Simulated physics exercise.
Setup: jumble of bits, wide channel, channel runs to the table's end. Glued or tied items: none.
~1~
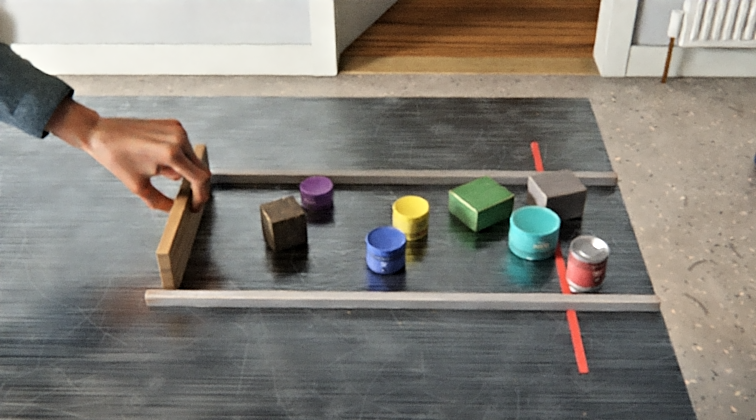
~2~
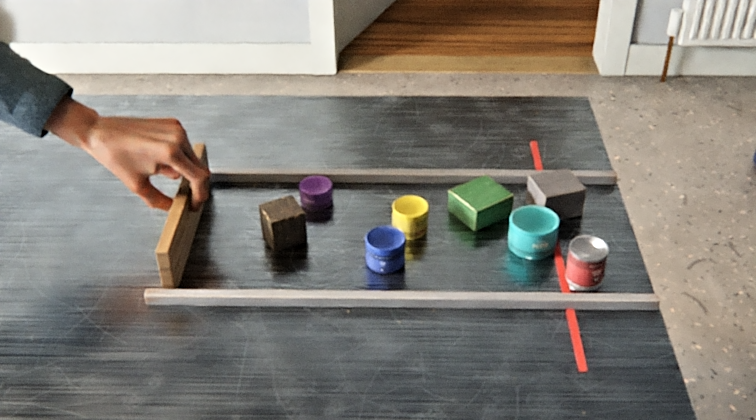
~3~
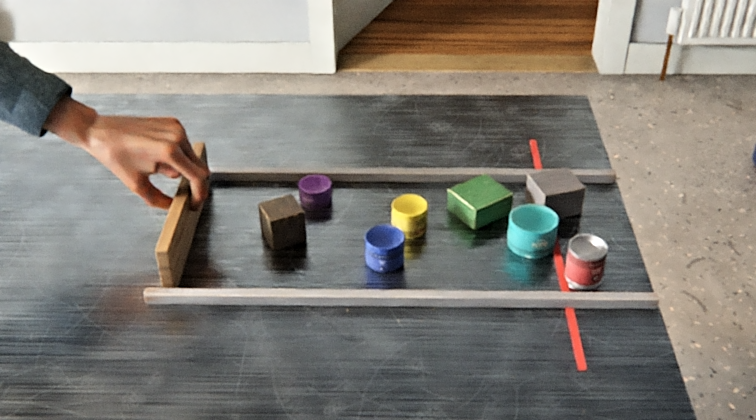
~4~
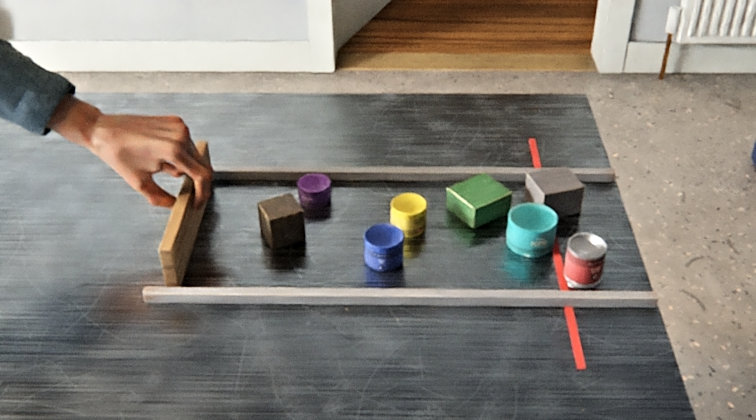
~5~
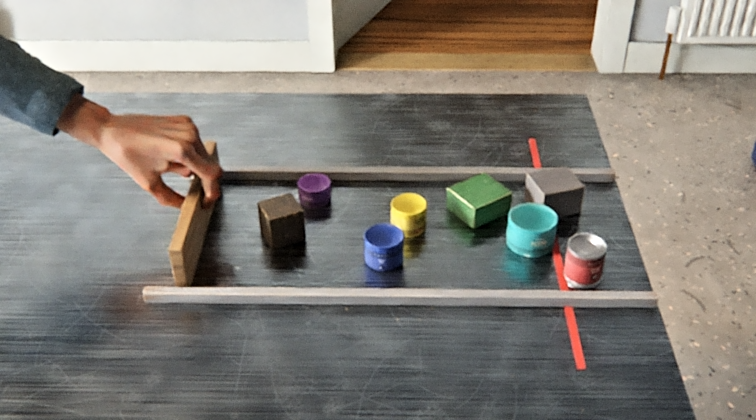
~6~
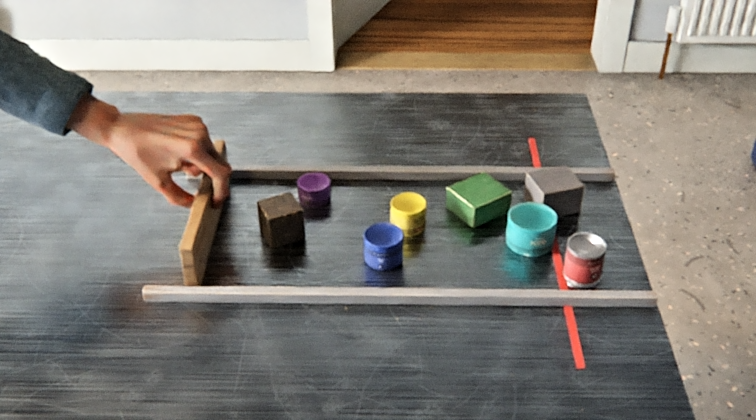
A hand holds a wooden board still, then slides it slightly right toward scattered blocks and tubs.
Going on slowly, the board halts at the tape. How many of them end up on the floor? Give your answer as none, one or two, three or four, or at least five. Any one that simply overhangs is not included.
The count is one or two.
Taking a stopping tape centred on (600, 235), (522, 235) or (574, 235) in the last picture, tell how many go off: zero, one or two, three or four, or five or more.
Three or four; none; either one or two.
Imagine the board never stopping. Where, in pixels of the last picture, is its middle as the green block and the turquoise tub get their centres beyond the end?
Approx. (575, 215) / approx. (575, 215) for the other.
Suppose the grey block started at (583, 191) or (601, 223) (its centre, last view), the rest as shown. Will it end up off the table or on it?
At the first place it goes off the edge, and at the second it goes off the edge.
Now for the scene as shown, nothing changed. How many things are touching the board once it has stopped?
Count: 4.
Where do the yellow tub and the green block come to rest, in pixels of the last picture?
They finish at roughly (568, 210) and (605, 201) respectively.
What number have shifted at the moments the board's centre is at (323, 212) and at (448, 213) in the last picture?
Answer - first 2, then 6.
Early on, none off yet; red pot at rest near (584, 260); grey block at rest near (554, 193); turquoise tub at rest near (531, 229).
A while later, none off yet; red pot at rest near (584, 260); grey block moving near (563, 193); turquoise tub at rest near (531, 229).
Finally, the number that fall off is one or two; lost, grey block.
